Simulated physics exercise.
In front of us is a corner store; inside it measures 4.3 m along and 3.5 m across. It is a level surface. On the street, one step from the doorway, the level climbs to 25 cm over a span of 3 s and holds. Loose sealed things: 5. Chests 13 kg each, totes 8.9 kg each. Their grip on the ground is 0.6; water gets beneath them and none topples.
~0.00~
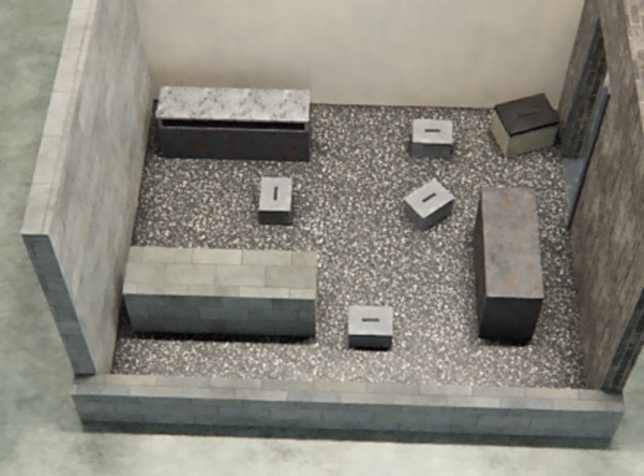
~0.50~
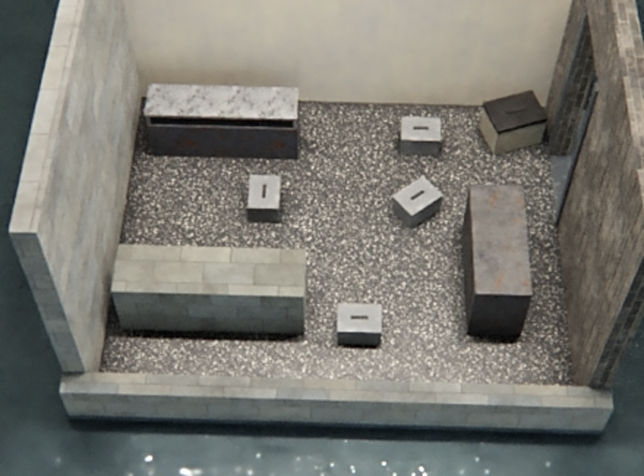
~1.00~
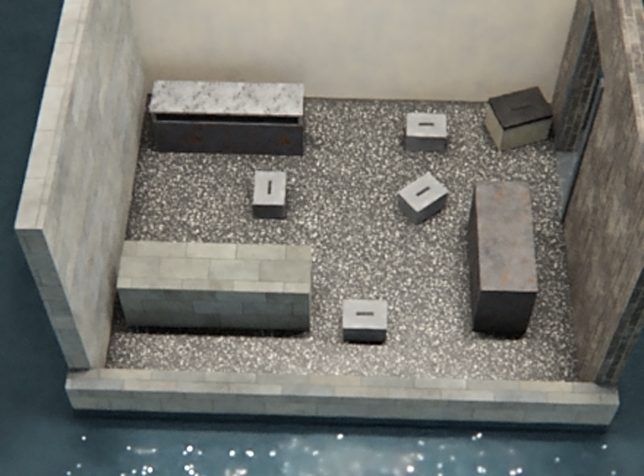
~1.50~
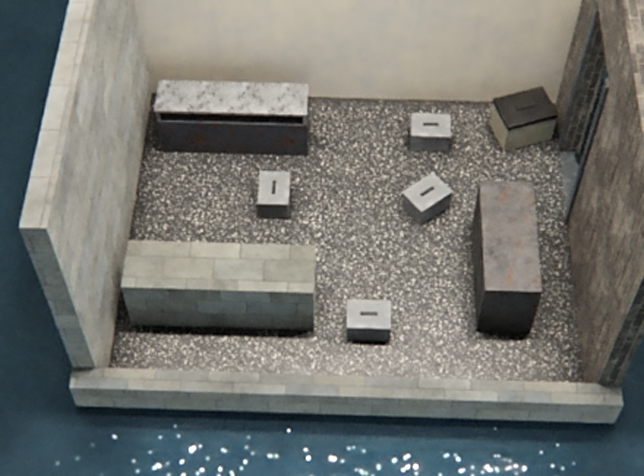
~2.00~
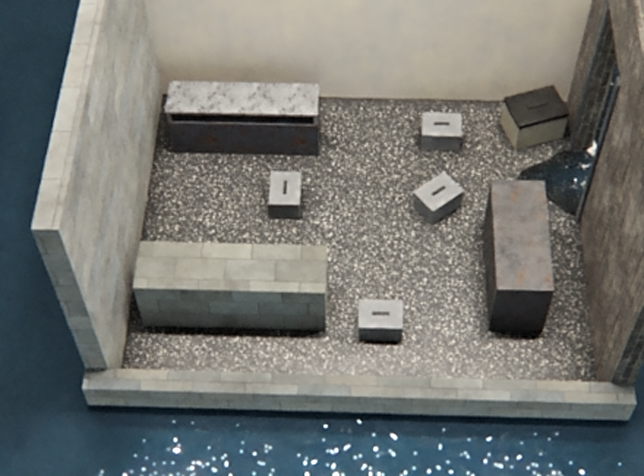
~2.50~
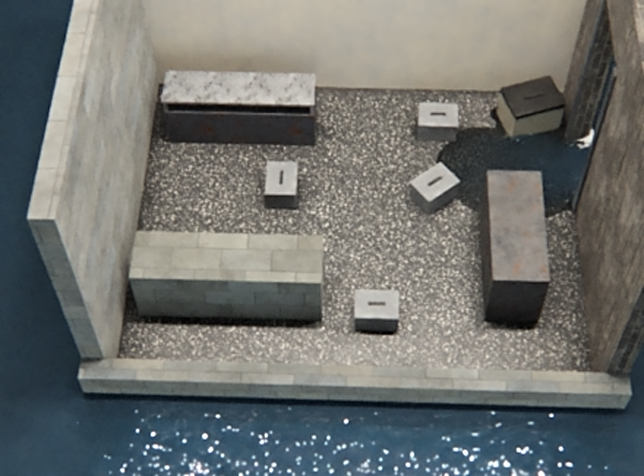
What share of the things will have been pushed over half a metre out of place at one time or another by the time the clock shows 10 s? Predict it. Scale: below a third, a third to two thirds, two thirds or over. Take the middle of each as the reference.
Middle band.
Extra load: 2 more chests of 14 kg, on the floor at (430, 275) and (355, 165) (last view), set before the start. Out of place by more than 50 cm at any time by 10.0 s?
The first: Falls below it. The second: Exceeds it.
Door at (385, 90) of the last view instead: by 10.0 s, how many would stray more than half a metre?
Then it comes to 3 of them.
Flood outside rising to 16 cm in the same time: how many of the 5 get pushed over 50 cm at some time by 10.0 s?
Count: 1.
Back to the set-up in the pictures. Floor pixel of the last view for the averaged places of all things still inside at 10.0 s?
It sits at about (295, 203).
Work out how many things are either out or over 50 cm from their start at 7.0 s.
The number by then is 3.
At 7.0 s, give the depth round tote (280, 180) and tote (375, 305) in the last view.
About 9 and 2 cm.
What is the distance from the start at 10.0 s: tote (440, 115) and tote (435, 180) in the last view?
In that order: 250 cm, 200 cm.
After 3.5 s 0 of 5 are over 50 cm from their spots; 0 afloat.
After 4.5 s 1 of 5 are over 50 cm from their spots; 0 afloat.
After 7.0 s 3 of 5 are over 50 cm from their spots; 4 afloat.
After 10.0 s 3 of 5 are over 50 cm from their spots, and 3 have been at some point; 4 afloat.
